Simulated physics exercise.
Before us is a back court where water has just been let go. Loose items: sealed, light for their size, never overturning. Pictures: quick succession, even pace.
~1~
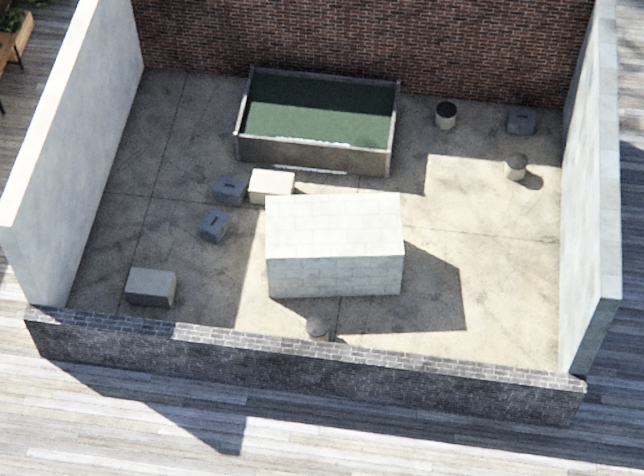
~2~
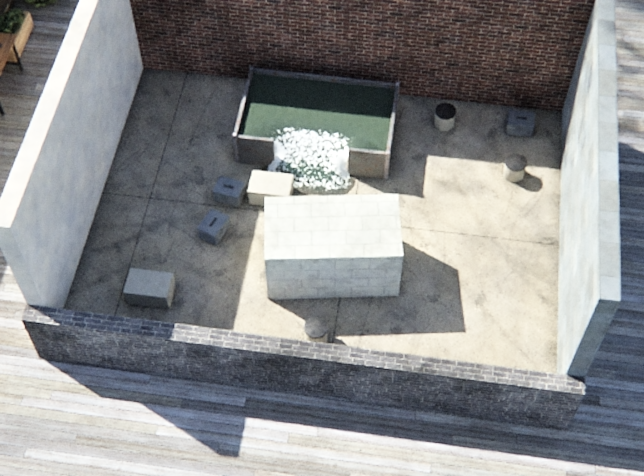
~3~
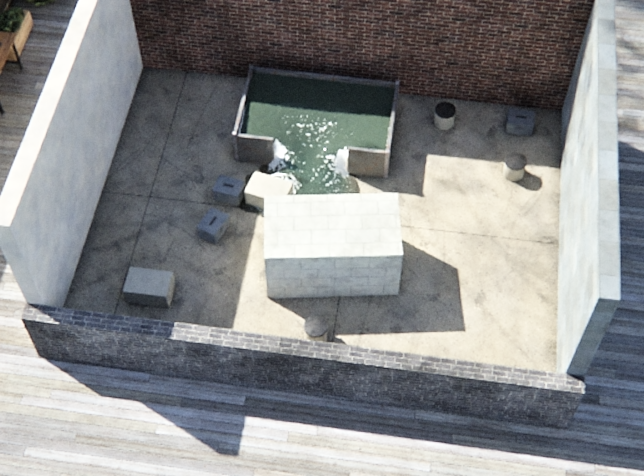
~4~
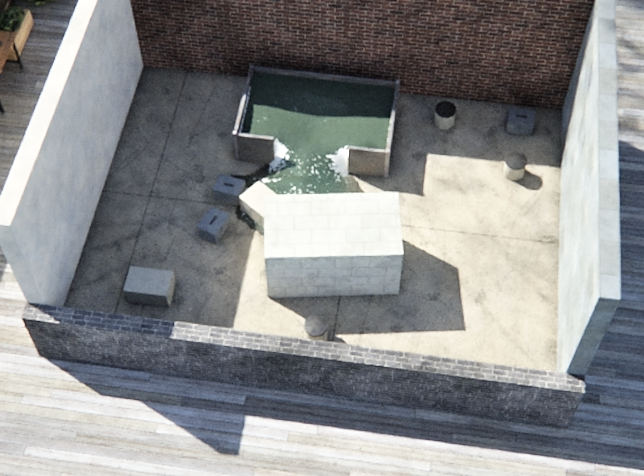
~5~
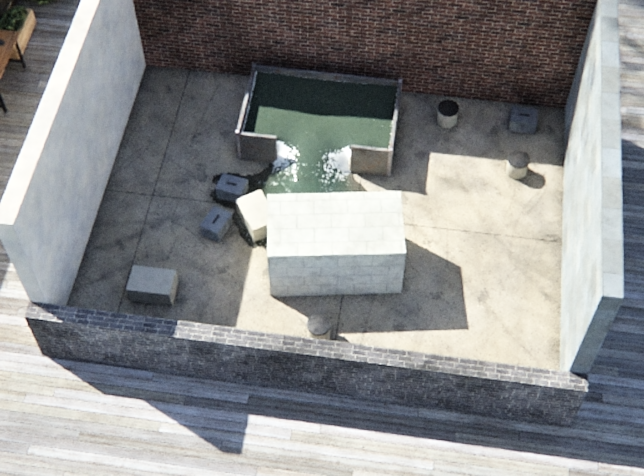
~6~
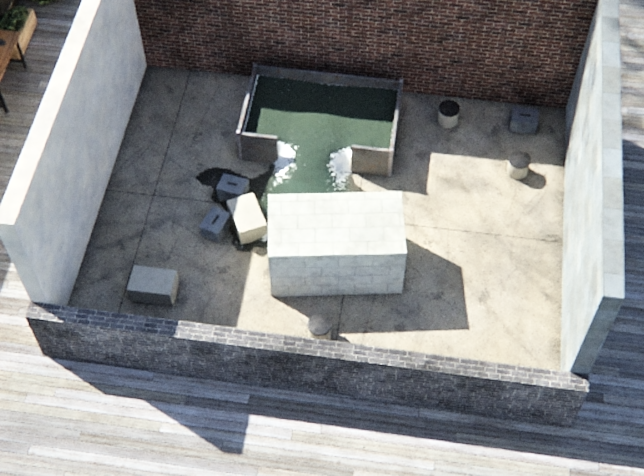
The clip opens on a walled court with a tank of green water and scattered blocks. White froth bursts at the tank's front, and water pours through a gap toward the large pale block. A smaller pale block turns and shifts toward two grey ones as a dark wet patch spreads around them.
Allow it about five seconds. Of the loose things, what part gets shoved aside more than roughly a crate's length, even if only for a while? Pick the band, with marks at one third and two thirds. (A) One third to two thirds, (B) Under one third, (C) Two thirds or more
The answer is A.
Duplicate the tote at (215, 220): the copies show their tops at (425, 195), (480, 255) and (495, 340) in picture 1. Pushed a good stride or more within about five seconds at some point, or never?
First driven off, second remains in place, third remains in place.
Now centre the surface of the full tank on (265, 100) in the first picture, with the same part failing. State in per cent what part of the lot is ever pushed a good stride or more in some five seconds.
Roughly 60 in a hundred.
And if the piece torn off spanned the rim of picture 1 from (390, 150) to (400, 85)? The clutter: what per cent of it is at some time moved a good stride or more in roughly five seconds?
I'd guess around 50 percent of them.
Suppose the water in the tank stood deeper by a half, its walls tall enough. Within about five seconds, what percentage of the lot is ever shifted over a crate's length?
I'd say somewhere about 100 percent.
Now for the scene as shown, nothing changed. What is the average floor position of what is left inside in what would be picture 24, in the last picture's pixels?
(301, 211).
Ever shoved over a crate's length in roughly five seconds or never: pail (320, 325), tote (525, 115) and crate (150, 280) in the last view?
Taking them in turn, the first stayed within range, the second stayed within range, and the third traveled far.
A moment on, 1 of 8 are well off their spots; 0 afloat.
Next, 3 of 8 are well off their spots; 0 afloat.
Later, 5 of 8 are well off their spots; 4 afloat.
In the end, 5 of 8 are well off their spots, and 5 have been at some point; 6 afloat.
